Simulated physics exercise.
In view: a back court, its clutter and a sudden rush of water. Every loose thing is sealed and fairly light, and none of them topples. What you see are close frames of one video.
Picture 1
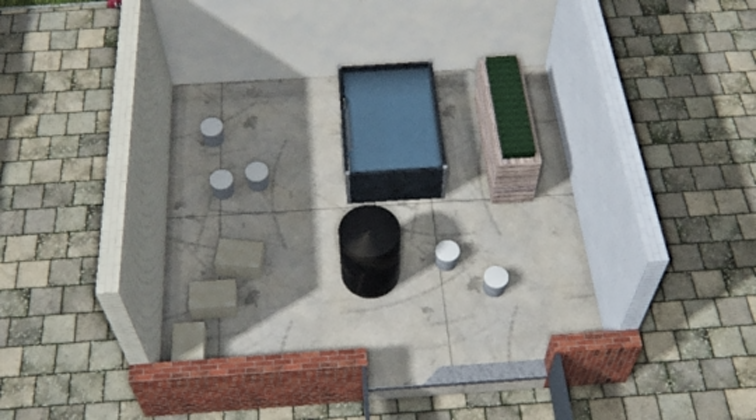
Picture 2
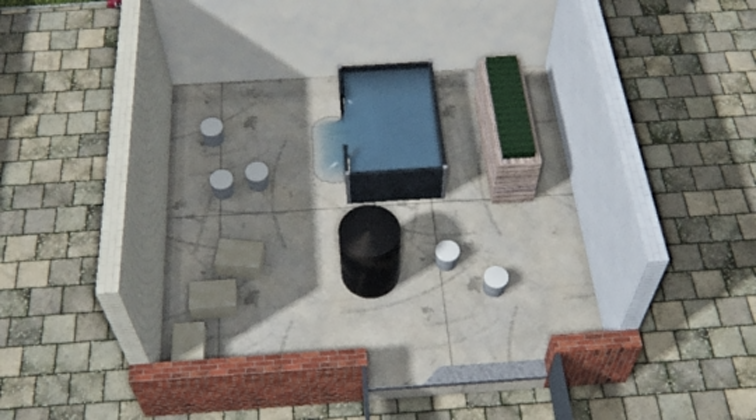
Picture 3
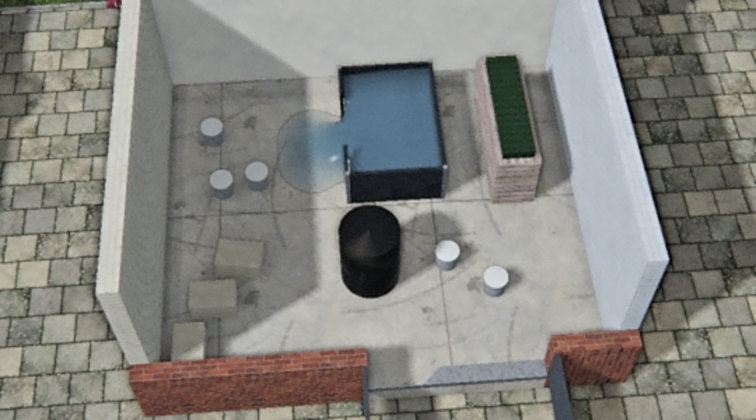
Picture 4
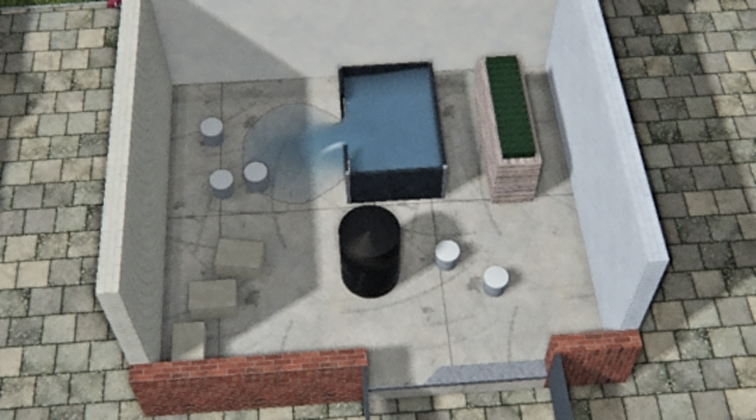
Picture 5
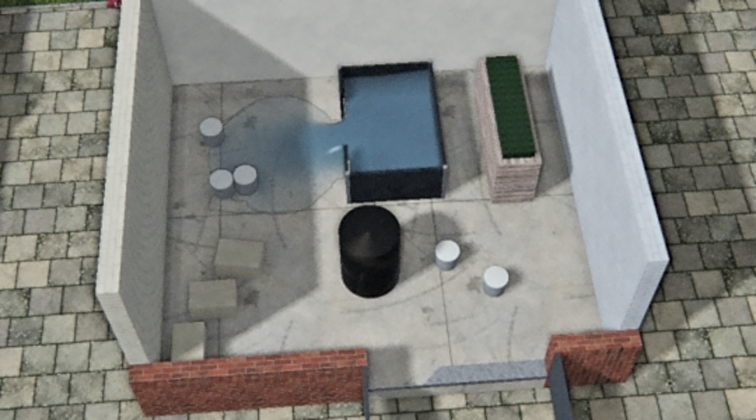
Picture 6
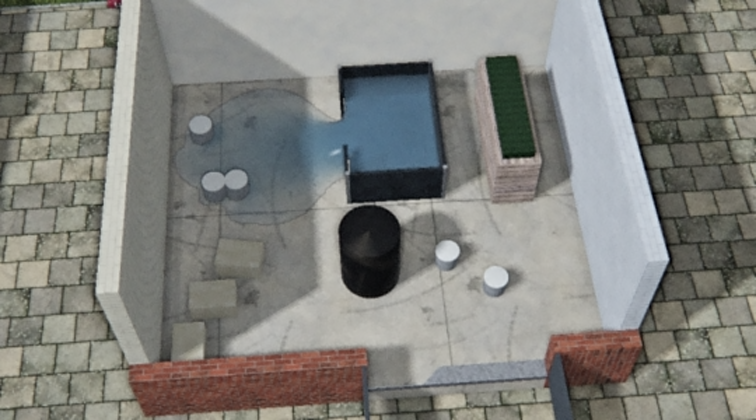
In a walled court, water spreads left from a dark tank and nudges three pails.
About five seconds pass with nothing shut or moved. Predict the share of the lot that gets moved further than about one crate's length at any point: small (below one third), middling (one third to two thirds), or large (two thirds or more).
The share is large, two thirds or more.
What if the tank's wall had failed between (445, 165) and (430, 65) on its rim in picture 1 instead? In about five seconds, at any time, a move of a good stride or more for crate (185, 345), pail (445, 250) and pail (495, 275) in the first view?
The first: Fell short; the second: Went past that; the third: Went past that.
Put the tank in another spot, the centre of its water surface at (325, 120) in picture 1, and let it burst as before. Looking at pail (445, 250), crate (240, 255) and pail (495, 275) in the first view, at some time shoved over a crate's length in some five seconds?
Lab note - in sequence: Less than that; displaced that much; less than that.
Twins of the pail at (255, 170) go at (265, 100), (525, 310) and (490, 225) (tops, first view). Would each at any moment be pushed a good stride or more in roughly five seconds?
So, in order, the copies go a long way, nowhere much, nowhere much.
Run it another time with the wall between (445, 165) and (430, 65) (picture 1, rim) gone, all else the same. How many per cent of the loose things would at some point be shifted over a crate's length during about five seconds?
20 % or thereabouts.
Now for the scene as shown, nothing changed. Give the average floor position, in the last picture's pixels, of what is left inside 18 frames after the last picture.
Roughly at (301, 290) in the last view.
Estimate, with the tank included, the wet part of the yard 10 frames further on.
Estimate: 40 %.
A moment on, 3 of 8 are well off their spots; 2 afloat.
Next, 3 of 8 are well off their spots; 3 afloat.
Later, 6 of 8 are well off their spots; 4 afloat.
In the end, 6 of 8 are well off their spots, and 6 have been at some point; 4 afloat.
